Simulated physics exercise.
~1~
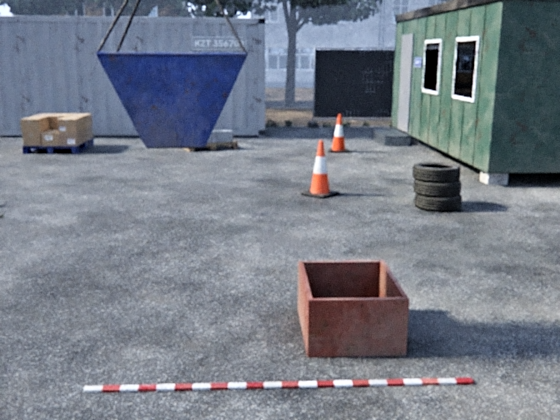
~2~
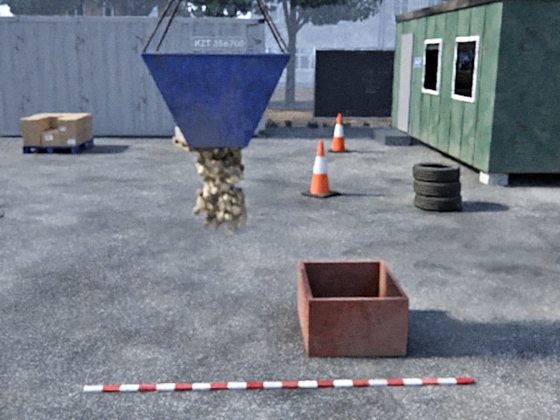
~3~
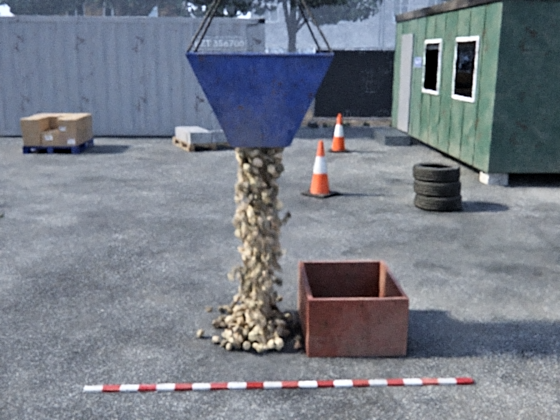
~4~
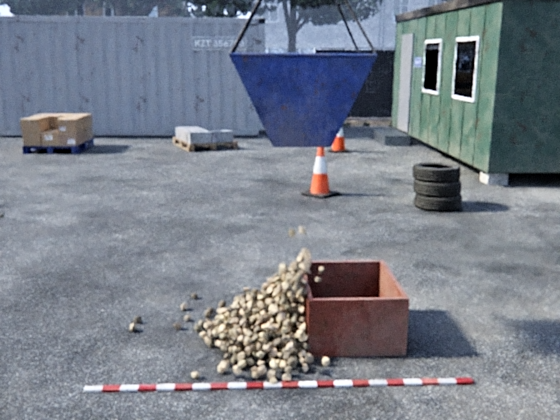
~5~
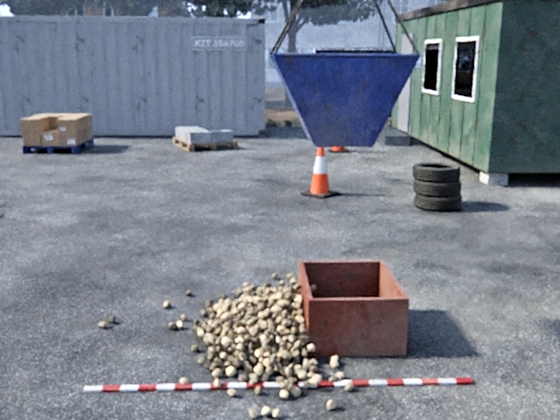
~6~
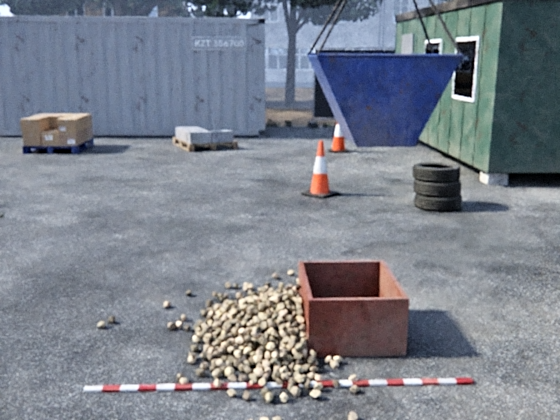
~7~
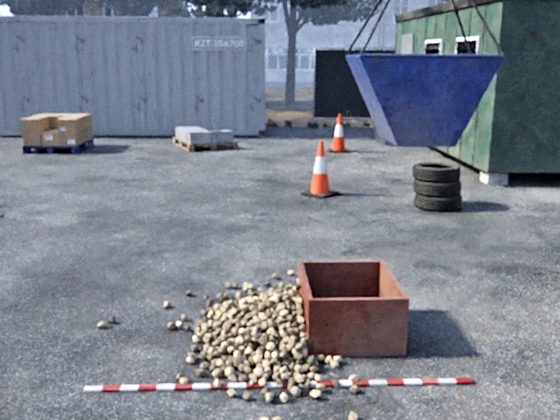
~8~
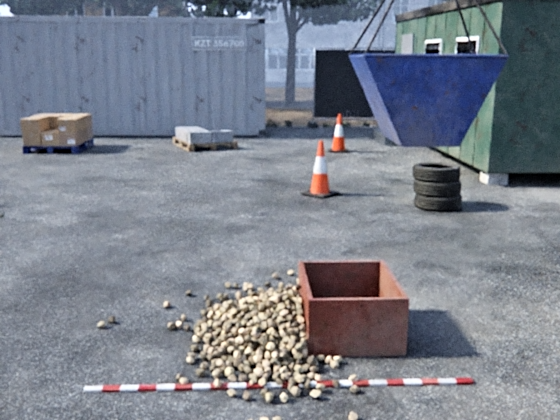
In a paved yard, a moving blue skip drops stones mostly left of a bin.
